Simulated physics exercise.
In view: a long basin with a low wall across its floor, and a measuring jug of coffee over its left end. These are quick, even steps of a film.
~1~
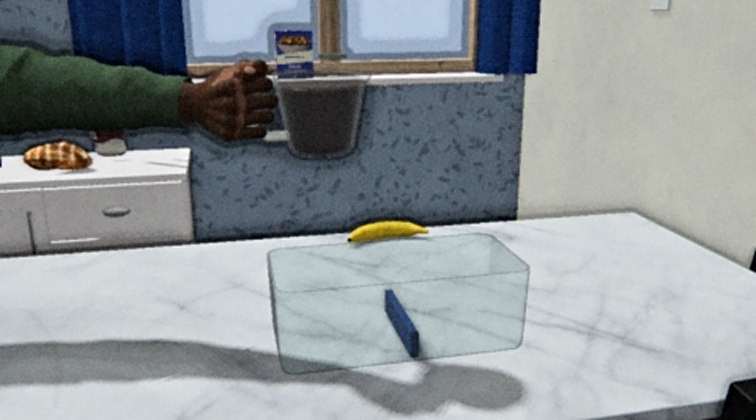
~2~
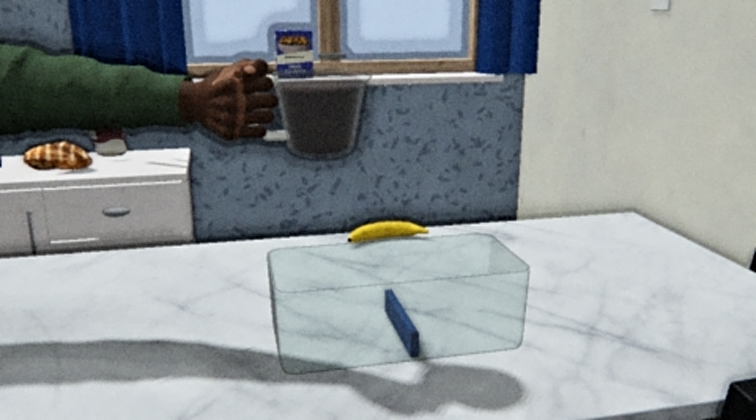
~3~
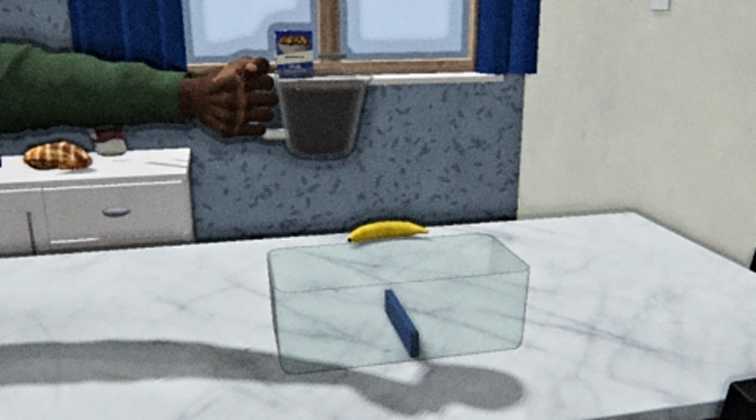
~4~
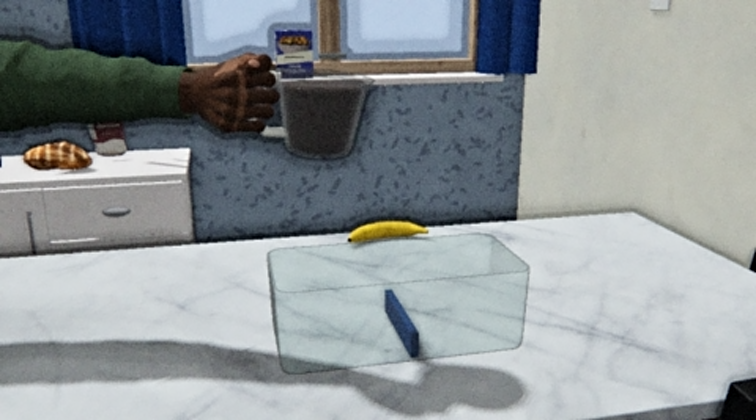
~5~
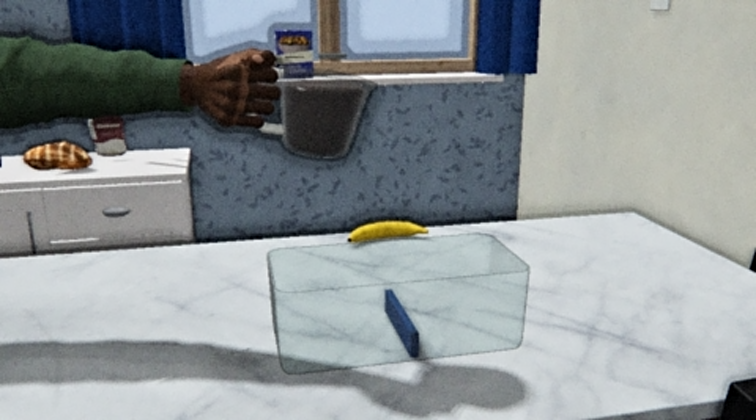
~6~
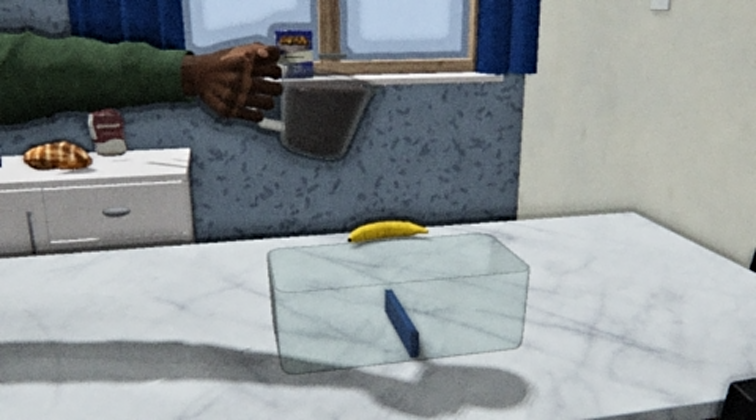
A dark-skinned hand in a green sleeve slowly tilts a jug rightward above a clear basin.
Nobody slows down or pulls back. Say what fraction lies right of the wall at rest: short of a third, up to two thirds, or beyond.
It comes to more than two thirds.
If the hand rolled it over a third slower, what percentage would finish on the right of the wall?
Close to 85 per cent.
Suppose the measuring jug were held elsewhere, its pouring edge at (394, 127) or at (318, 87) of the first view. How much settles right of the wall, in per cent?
Roughly 85 per cent, and 10 per cent.
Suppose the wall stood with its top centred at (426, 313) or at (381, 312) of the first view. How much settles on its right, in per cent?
Roughly 45 per cent, and 85 per cent.
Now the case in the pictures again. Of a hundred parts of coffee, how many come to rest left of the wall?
About 20 per cent.
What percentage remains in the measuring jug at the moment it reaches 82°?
Close to 55 per cent.
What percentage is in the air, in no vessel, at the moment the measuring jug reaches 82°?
About 35 per cent.
A moment on, the measuring jug is tipped on its side and 56 per cent is still to pour, 0 is left of the wall and 8 right of it.
Next, the measuring jug is tipped right over and 3 per cent is still to pour, 7 is left of the wall and 73 right of it.
Then the measuring jug is tipped right over and 0 per cent is still to pour, 19 is left of the wall and 78 right of it.
Later the measuring jug is tipped right over and 0 per cent is still to pour, 19 is left of the wall and 78 right of it.
Finally, 19 per cent lies left of the wall, 78 right of it and 3 outside.
